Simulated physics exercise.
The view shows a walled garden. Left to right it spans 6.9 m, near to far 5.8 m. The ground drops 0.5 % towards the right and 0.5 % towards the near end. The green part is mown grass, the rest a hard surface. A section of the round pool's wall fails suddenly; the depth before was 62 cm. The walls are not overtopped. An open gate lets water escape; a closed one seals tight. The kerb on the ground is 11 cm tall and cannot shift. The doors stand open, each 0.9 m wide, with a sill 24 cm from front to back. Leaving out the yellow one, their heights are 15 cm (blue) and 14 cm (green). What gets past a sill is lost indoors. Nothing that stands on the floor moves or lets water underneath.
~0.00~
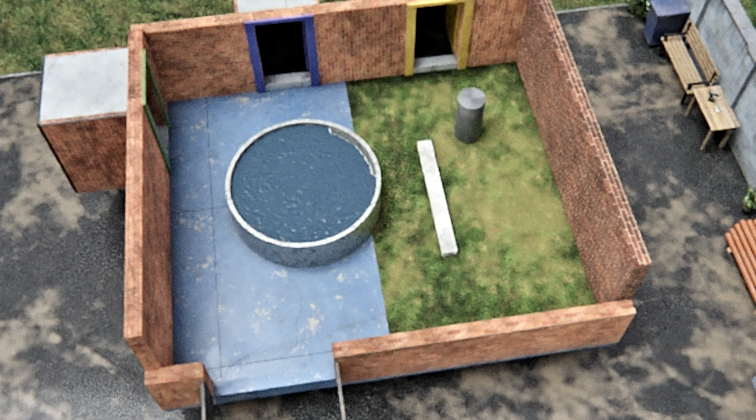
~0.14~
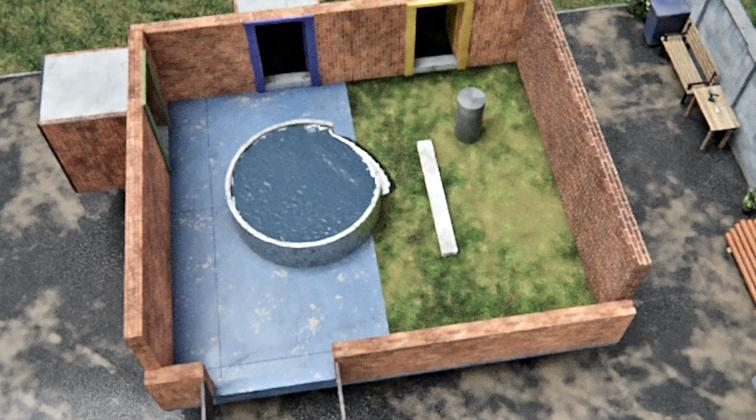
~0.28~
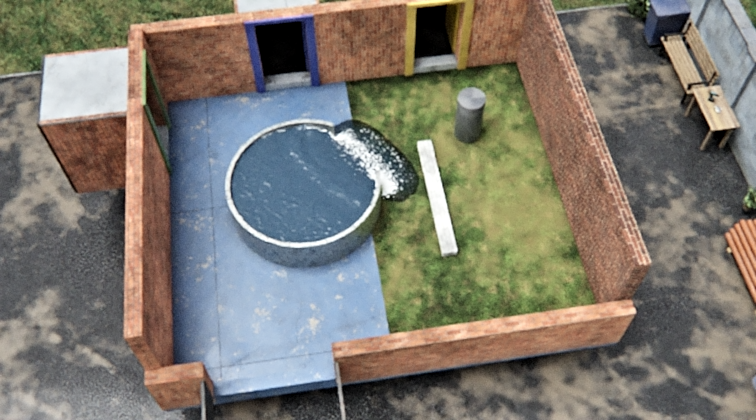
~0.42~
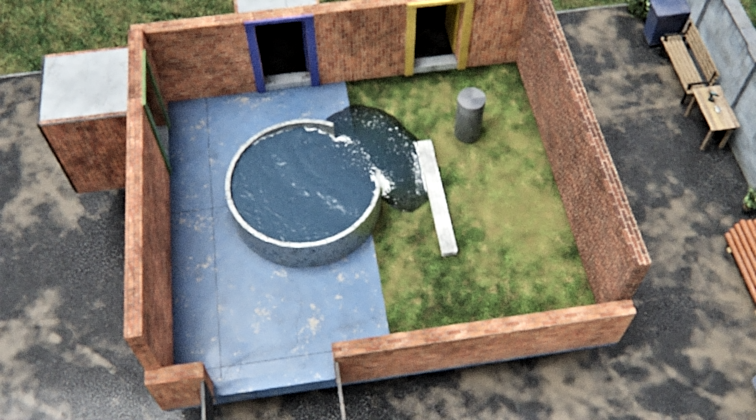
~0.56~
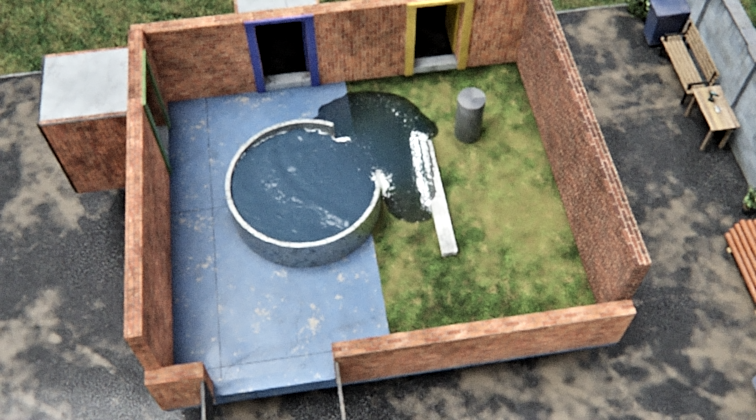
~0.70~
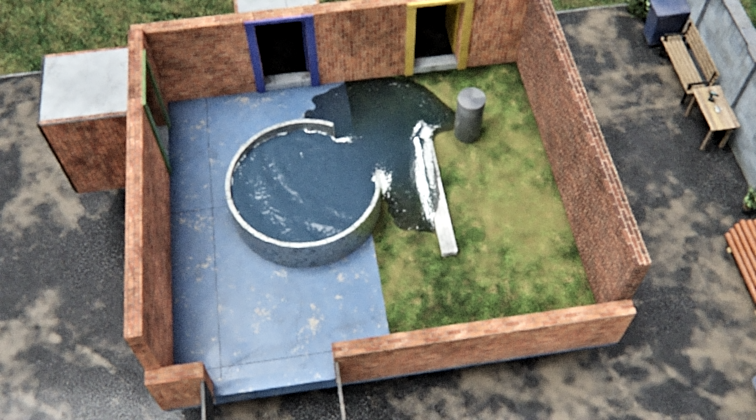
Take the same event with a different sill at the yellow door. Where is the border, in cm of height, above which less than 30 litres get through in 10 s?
Close to 18 cm is just enough.
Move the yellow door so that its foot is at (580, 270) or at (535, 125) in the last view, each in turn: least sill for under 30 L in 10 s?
Roughly 9.5 and 13.0 cm.
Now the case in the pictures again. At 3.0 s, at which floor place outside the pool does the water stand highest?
Around (514, 63).
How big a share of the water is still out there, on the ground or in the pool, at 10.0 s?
Roughly 98 in a hundred.
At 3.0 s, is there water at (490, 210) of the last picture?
It is flooded.
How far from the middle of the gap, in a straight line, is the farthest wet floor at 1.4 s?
Some 3.2 m out.
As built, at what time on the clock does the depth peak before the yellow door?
Near 2.4 s.
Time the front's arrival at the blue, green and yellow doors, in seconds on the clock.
Blue 1.5 s, green 4.5 s, yellow 1.0 s.
After 1.4 s water covers 25 % of the floor, deepest (36 cm) near (417, 156); 18 cm at the yellow door, 0 litres in over its 16 cm sill.
After 3.0 s water covers 50 % of the floor, deepest (34 cm) near (514, 63); 23 cm at the yellow door, 37 litres in over its 16 cm sill.
After 10.0 s water covers 95 % of the floor, deepest (14 cm) near (579, 328); 9 cm at the yellow door, 55 litres in over its 16 cm sill.
At the yellow door as built, the water arrived by 1.0 s and peaked near 26 cm at 2.4 s.
Run again over the same 10 s with other heights there, 63 litres in over 15.5 cm, 14 litres over 21 cm. The limit of 30 litres is kept from about 18 cm up.
